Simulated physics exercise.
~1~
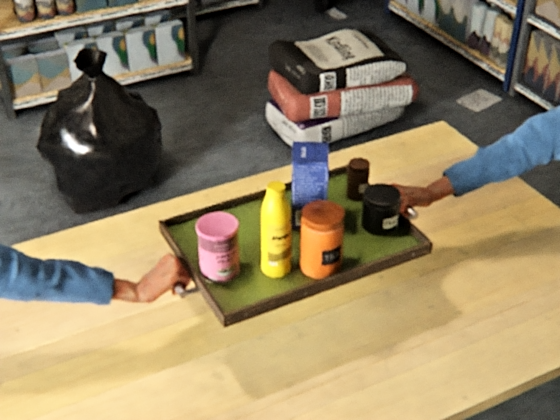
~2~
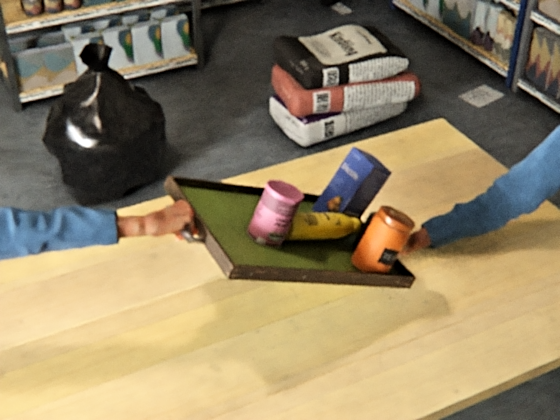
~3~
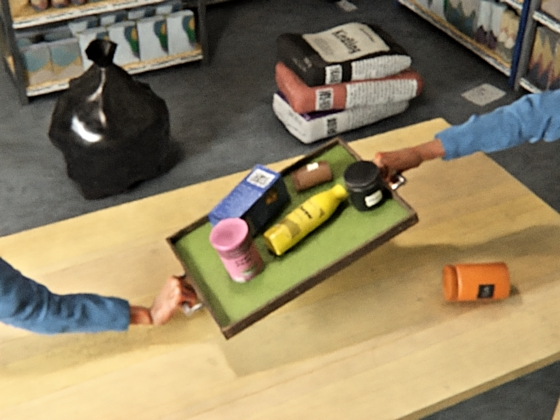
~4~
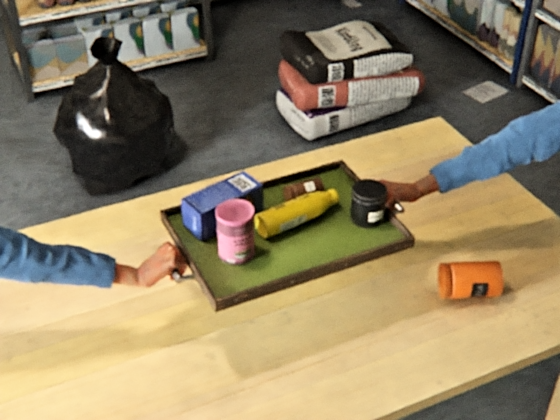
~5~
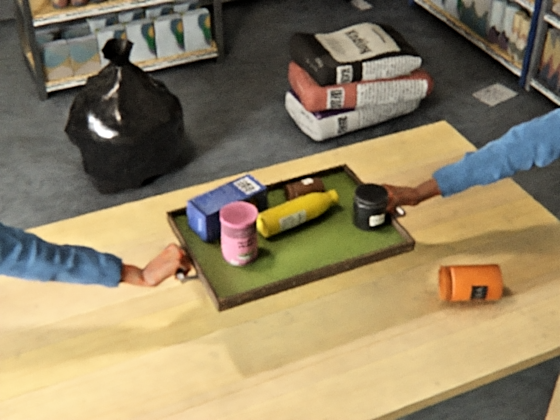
On a wooden table, two hands tilt a tray, toppling containers and dropping an orange jar.
